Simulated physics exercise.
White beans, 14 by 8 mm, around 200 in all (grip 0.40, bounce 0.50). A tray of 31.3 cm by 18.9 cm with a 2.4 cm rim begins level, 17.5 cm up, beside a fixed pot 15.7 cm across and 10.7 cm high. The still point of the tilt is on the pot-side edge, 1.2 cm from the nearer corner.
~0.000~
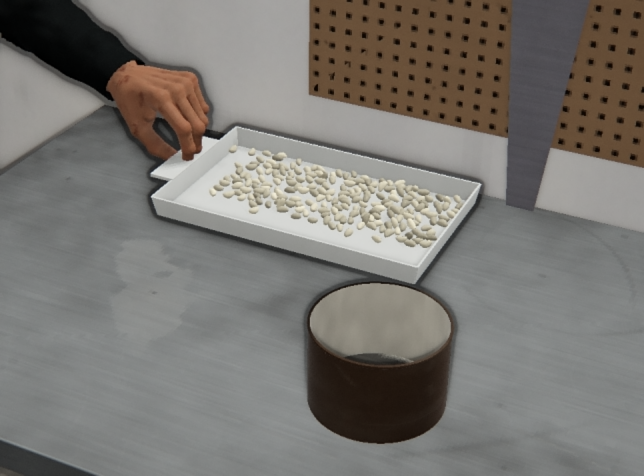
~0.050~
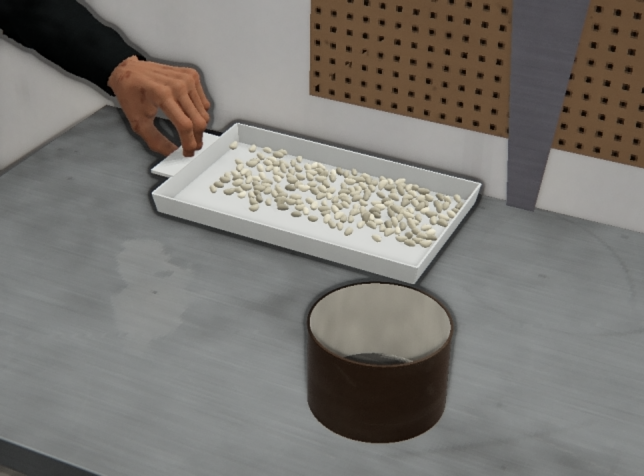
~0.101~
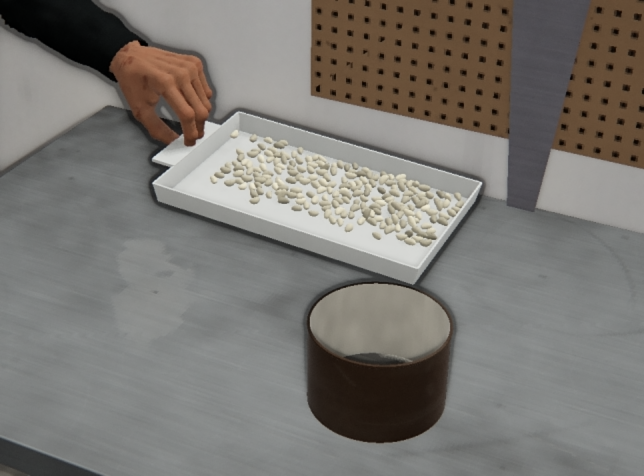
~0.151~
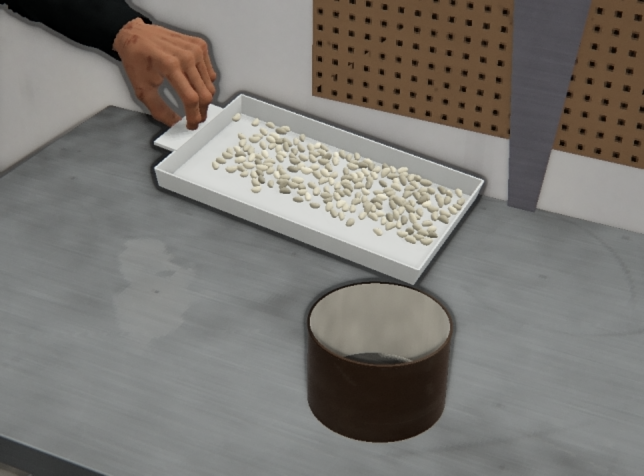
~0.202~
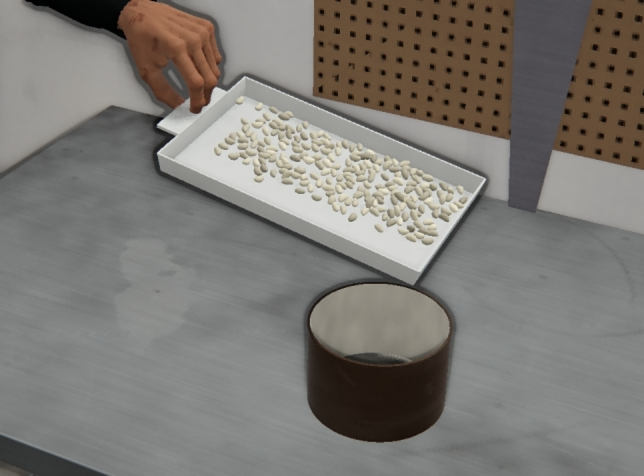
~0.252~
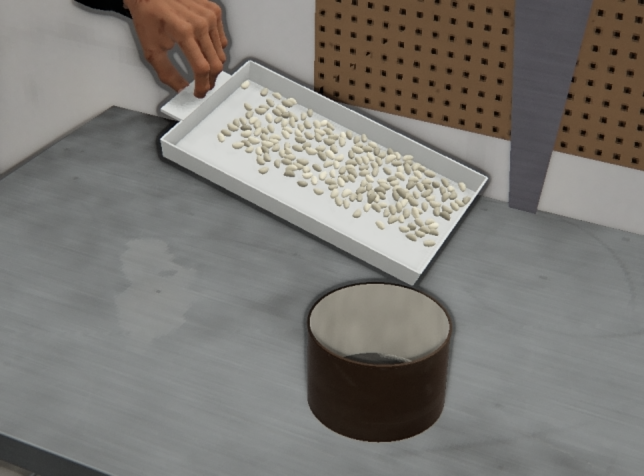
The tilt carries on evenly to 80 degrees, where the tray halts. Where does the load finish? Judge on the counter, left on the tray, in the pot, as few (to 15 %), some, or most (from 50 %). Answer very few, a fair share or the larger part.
Counter: The larger part, tray: A fair share, pot: Very few.
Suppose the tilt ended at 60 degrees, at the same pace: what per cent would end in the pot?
Then about 0 per cent.
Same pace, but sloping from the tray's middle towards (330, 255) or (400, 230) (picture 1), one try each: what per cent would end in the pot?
About 50 and 0 per cent.
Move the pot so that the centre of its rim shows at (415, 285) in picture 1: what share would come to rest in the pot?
About 0 per cent.
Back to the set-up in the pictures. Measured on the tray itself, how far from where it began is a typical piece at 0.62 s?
Roughly 8 cm.
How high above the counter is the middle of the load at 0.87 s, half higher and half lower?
Some 20 cm.
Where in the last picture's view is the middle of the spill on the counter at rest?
Near (498, 455).
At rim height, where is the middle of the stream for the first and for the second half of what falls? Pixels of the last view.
First near (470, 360), later near (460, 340).
After 0.62 s, tilt 47 degrees; the tray holds 100 %, the pot 0 %.
After 0.87 s, tilt 68 degrees; the tray holds 80 %, the pot 0 %.
After 1.22 s, tilt 80 degrees; the tray holds 40 %, the pot 0 %.
By 2.9 s all is still; counter 70 %, tray 25 %, pot 0 %.
